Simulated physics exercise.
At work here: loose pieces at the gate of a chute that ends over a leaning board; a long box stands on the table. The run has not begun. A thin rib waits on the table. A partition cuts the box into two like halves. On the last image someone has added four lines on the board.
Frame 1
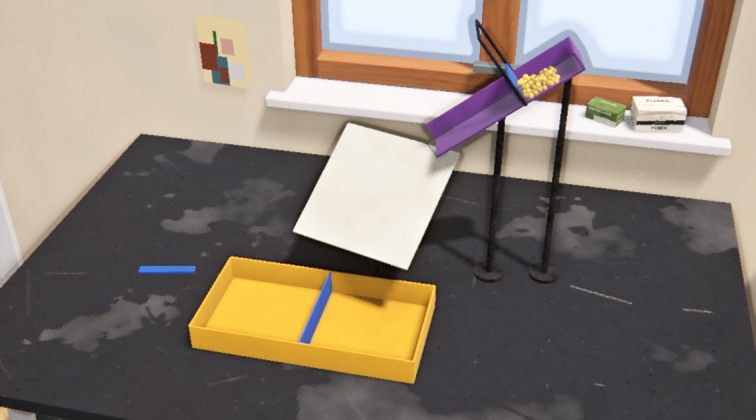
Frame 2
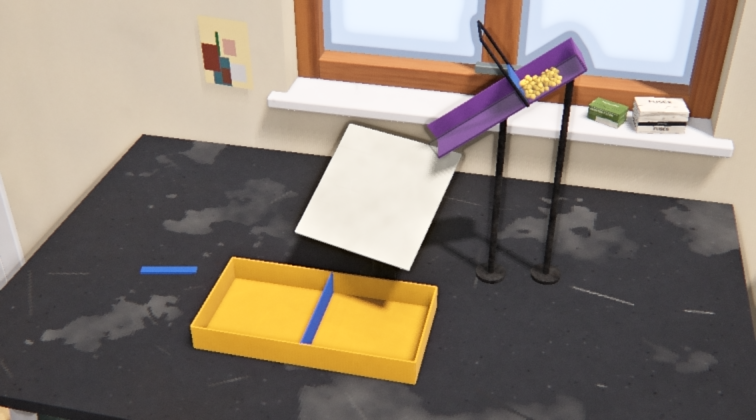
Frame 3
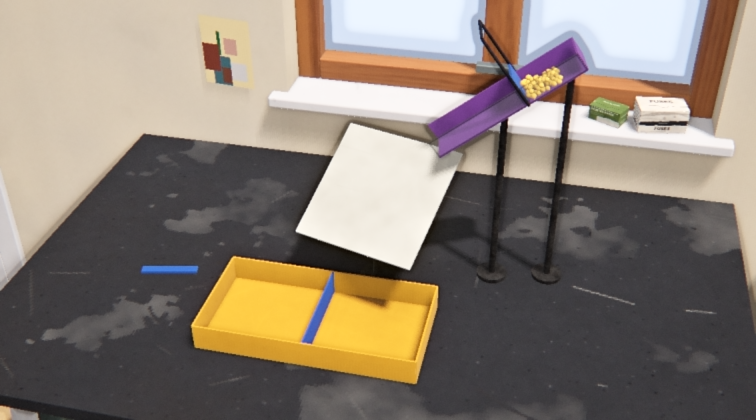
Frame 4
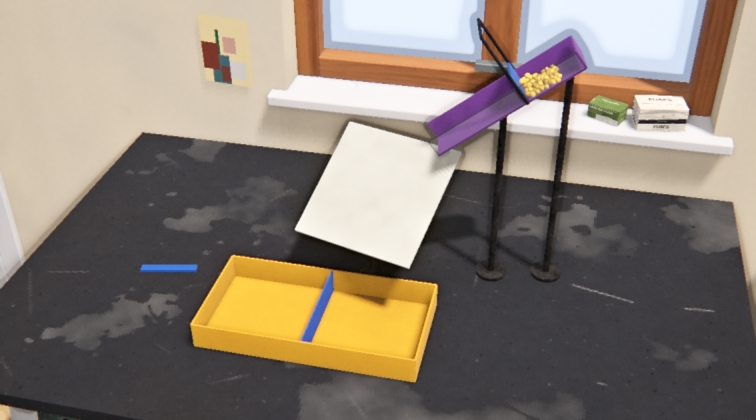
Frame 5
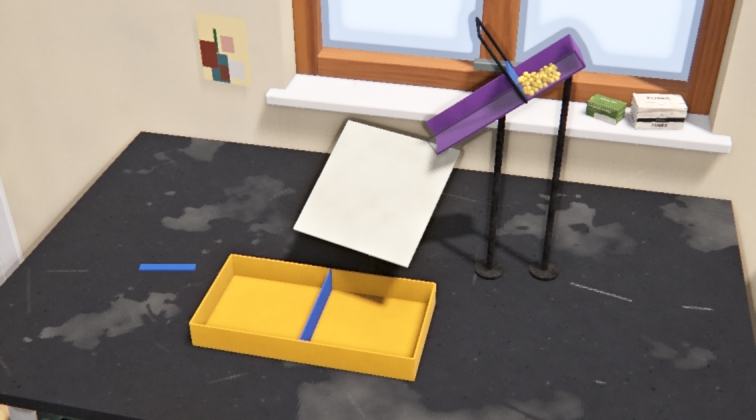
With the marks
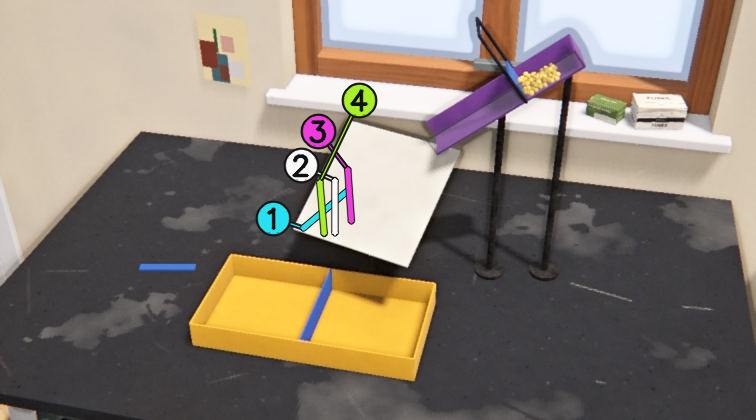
Only the view itself moves, drifting very slightly while everything in it stays still, as seen from above and in front of a scuffed black table by a wooden-framed window with a white sill. A purple chute on black stands slopes down leftward at the right, yellow puffs behind its blue gate. Left of it leans a white board, behind a yellow box with a blue divider and a loose blue strip.
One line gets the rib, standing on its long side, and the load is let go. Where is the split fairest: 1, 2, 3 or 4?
Line 4 does it best.
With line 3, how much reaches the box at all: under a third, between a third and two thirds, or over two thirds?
Over two thirds.
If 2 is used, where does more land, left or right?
Right.
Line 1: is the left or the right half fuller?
More lands on the left.
On the marked copy, line 1 from (348, 190) to (303, 228); line 2 from (334, 180) to (335, 232); line 3 from (347, 169) to (351, 221); line 4 from (319, 182) to (324, 233).
With 1, of what is caught, the larger part in the left half, roughly a quarter in the right.
With 2, of what is caught, about a tenth in the left half, the larger part in the right.
With 3, of what is caught, just a few in the left half, almost all in the right.
With 4, of what is caught, roughly two thirds in the left half, roughly a third in the right.
